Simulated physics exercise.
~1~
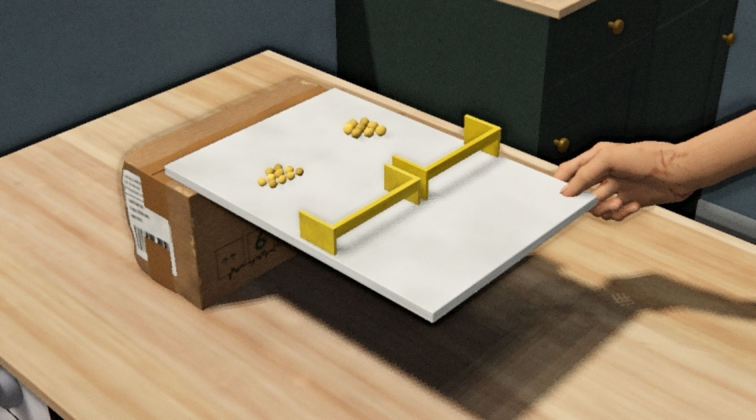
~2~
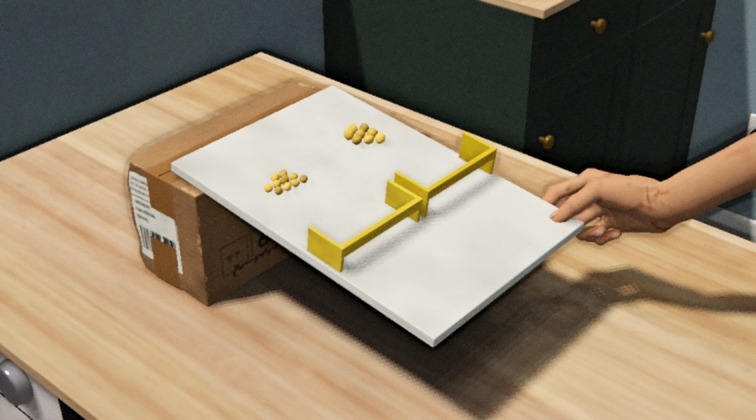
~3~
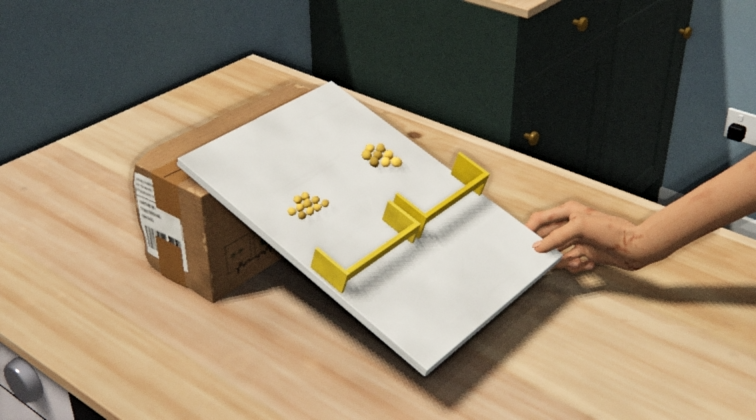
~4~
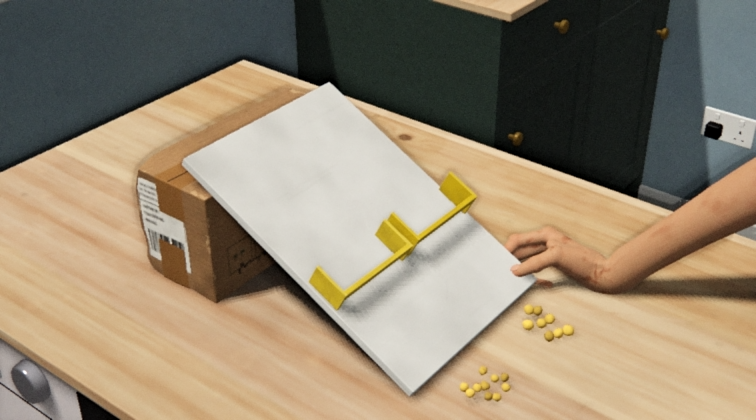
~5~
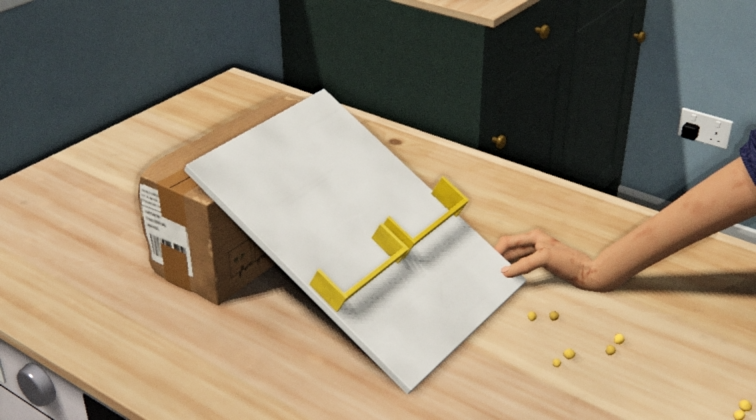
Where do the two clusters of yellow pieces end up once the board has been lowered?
Both clusters slip under their gates and run off the low end of the board, so neither is held back and the pieces scatter across the wooden counter.
A hand reaching in from the right holds one end of a white board, its other end propped on a brown cardboard box, on a pale wooden counter seen from above at an angle. Two yellow gates stand side by side across the board, with a little cluster of yellow pieces upslope of each. As the hand lowers its end, the slope steepens and both clusters start sliding towards the gates. They pass beneath the yellow bars and spill off the low edge. Finally the board rests tilted, the gates still attached, and the pieces lie scattered over the counter.
